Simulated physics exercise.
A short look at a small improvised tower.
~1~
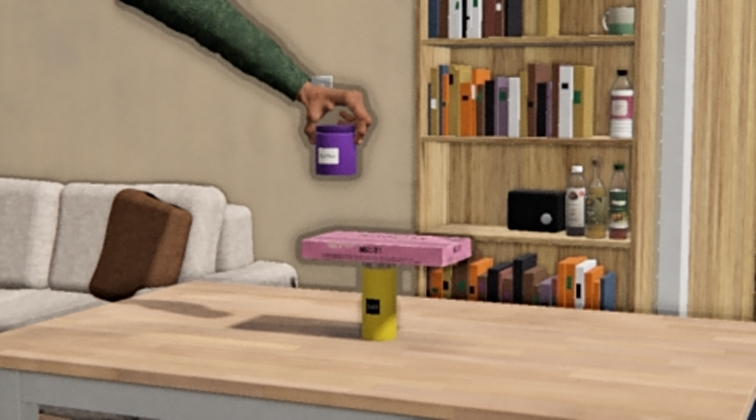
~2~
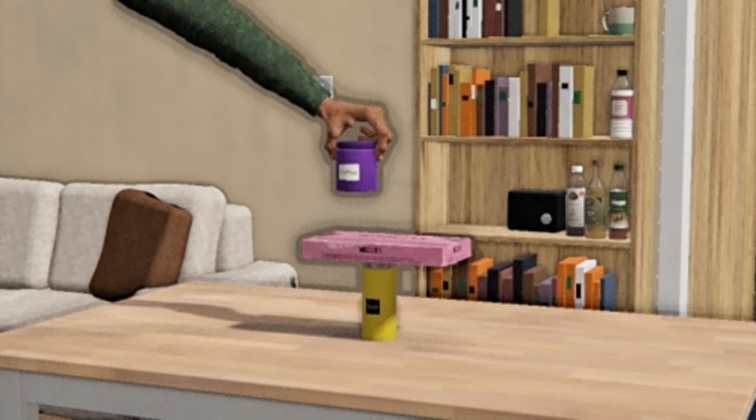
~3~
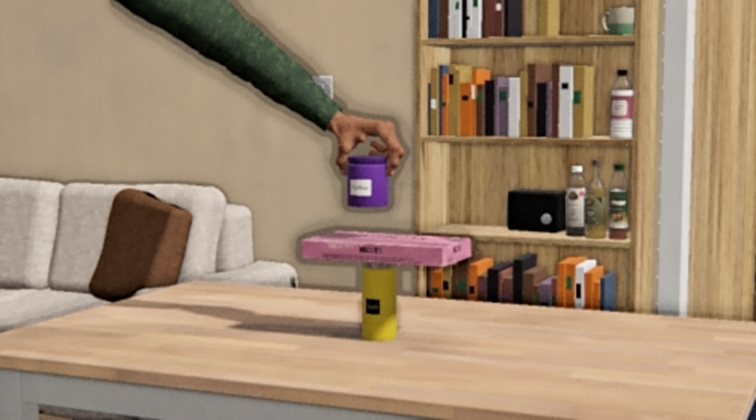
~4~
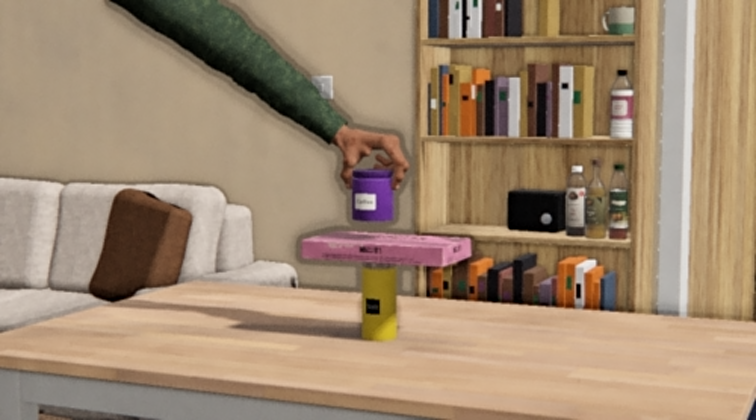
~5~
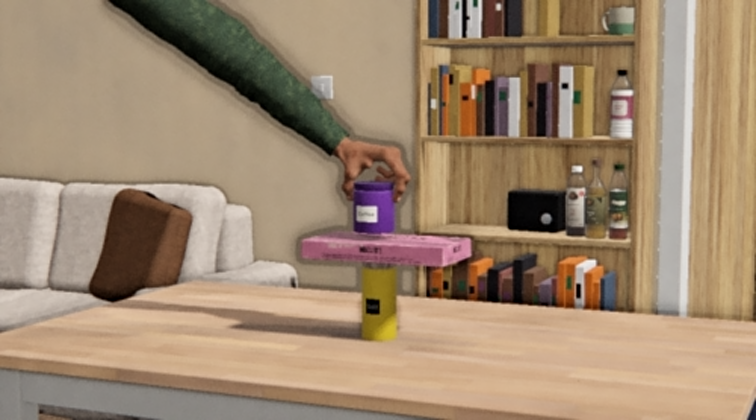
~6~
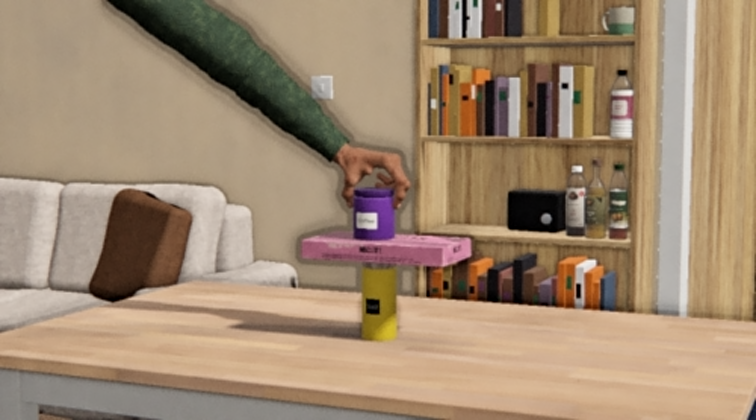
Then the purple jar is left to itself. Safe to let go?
The stack holds.
Then, 0.50 s later than the last frame, all is still.
Then, 1.10 s later than the last frame, purple jar resting near (374, 214).
When it is over, all 3 as before. End places, in pixels of the last picture, purple jar near (373, 214). The stack stays up.
